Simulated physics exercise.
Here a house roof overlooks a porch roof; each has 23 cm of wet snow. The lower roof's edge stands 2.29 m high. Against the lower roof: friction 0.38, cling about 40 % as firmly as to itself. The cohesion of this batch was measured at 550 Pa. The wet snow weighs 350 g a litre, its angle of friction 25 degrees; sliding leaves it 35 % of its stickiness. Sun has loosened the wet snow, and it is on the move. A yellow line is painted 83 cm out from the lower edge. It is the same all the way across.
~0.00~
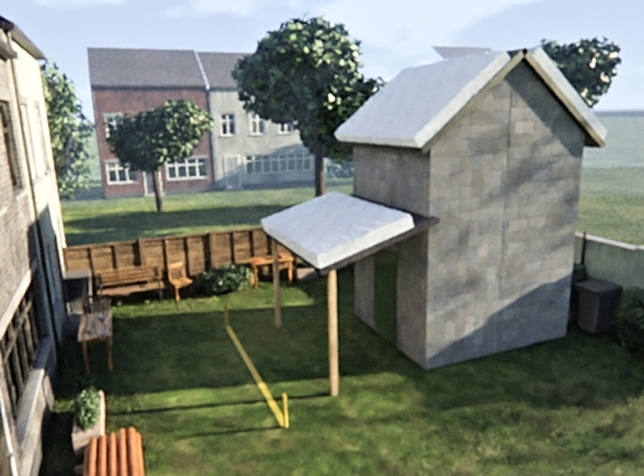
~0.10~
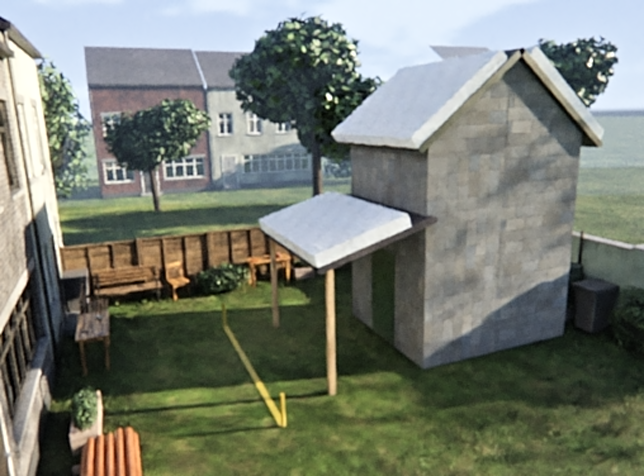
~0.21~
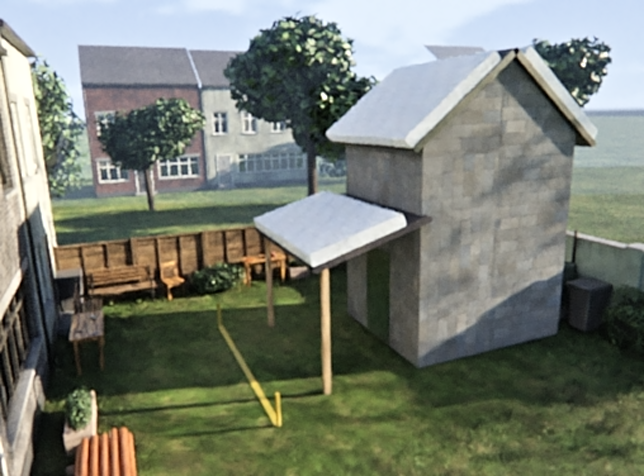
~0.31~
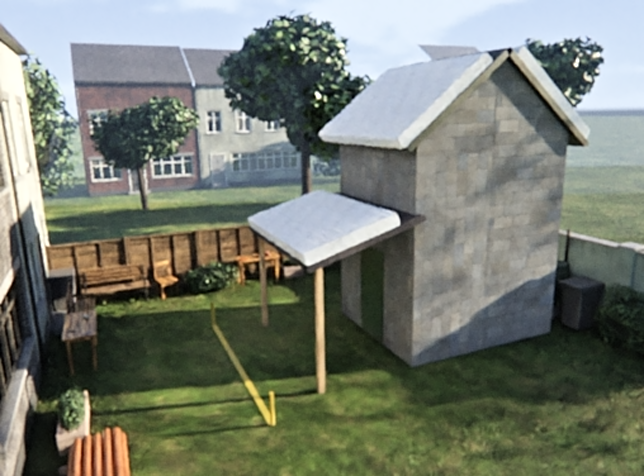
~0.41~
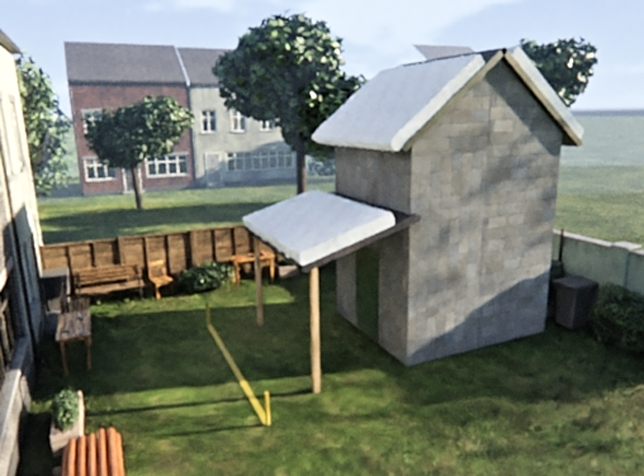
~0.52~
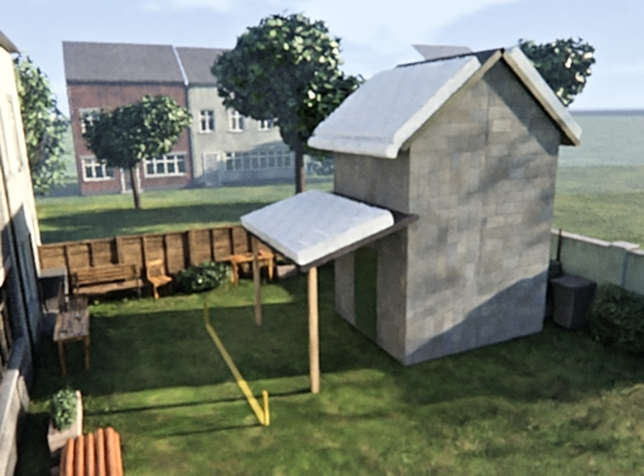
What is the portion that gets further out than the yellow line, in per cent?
It comes to some 30 %.
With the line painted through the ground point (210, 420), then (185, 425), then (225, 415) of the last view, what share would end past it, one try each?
In turn about 10 %, 4 %, 16 %.
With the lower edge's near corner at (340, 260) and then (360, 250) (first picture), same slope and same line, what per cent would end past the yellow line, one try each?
In that order: 35 %, 35 %.
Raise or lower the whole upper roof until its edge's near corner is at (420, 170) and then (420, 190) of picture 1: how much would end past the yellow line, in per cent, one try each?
In that order: 12 %, 0 %.
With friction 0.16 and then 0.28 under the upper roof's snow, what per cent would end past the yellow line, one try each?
In turn about 55 %, 50 %.
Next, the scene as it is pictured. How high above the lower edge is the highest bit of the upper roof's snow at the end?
Roughly 0.8 m.
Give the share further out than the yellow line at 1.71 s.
Some 0 per cent.
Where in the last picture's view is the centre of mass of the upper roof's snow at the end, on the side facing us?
Around (285, 318).
After 1.06 s, none is below the lower edge and 0 % is past the line.
After 1.71 s, none is below the lower edge and 0 % is past the line.
After 2.35 s, 14 % is below the lower edge and 0 % is past the line.
After 3.00 s, 50 % is below the lower edge and 27 % is past the line.
After 3.80 s, 51 % is below the lower edge and 30 % is past the line.
